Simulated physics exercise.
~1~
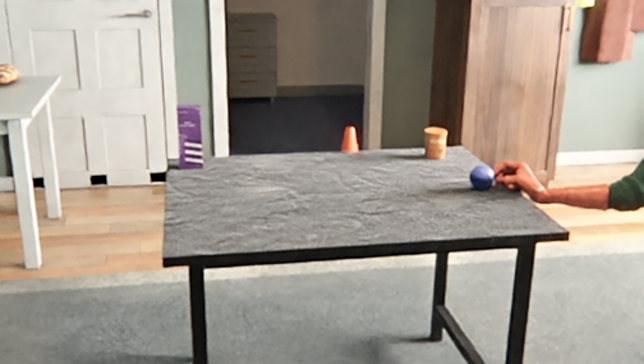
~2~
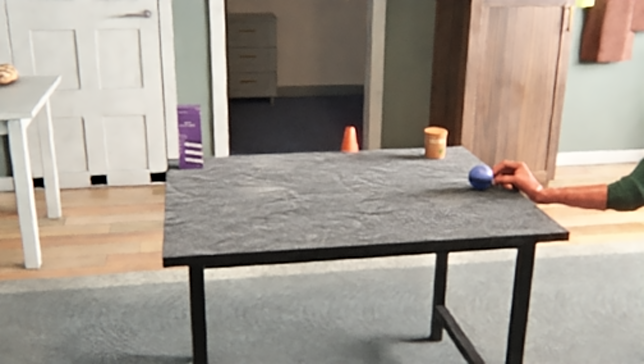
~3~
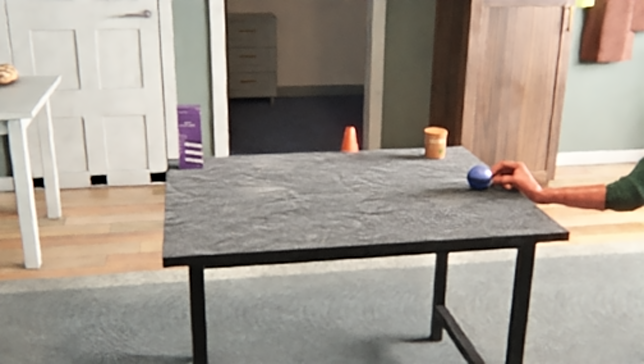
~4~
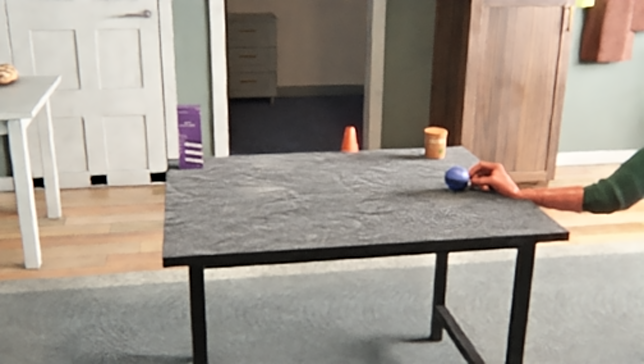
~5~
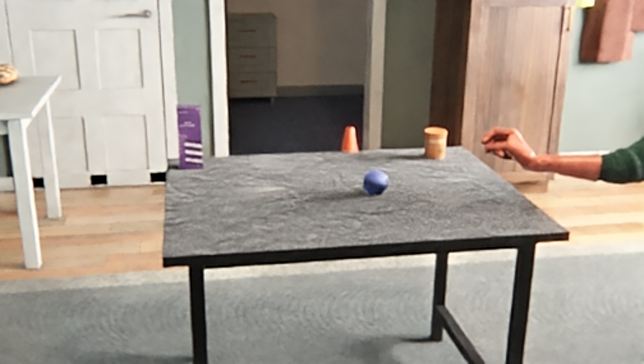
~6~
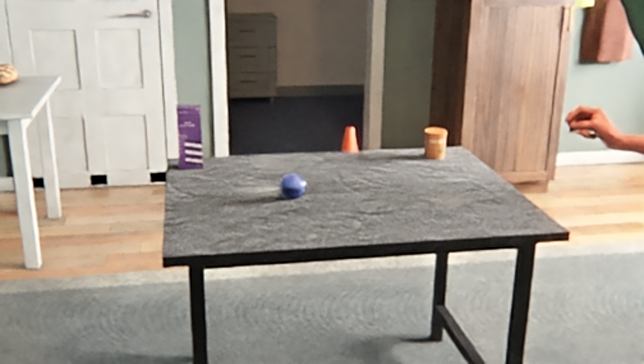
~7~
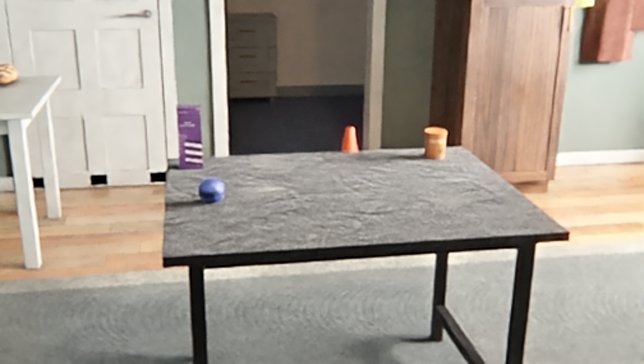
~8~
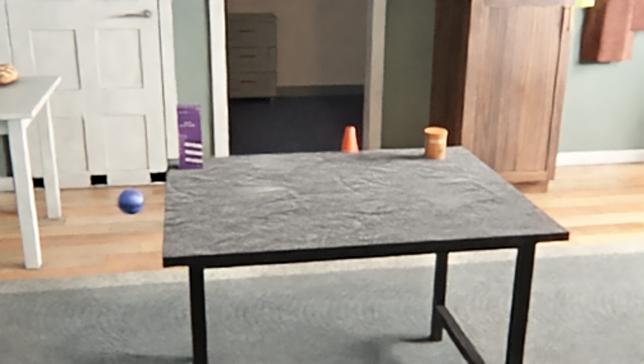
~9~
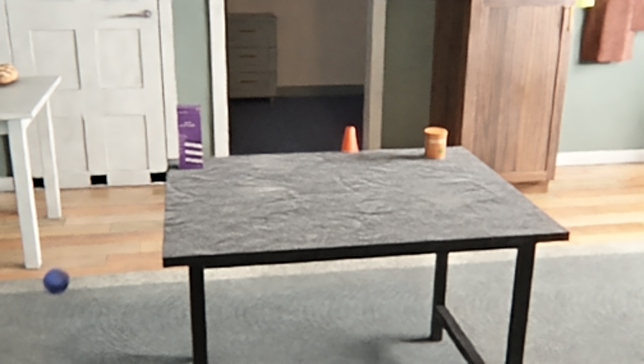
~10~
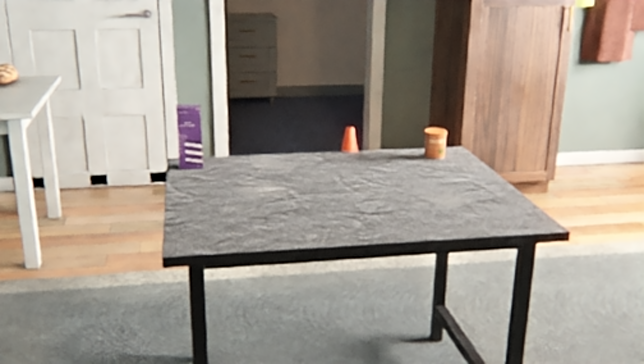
A blue ball, pushed by a hand, rolls left across the table and drops off the edge.
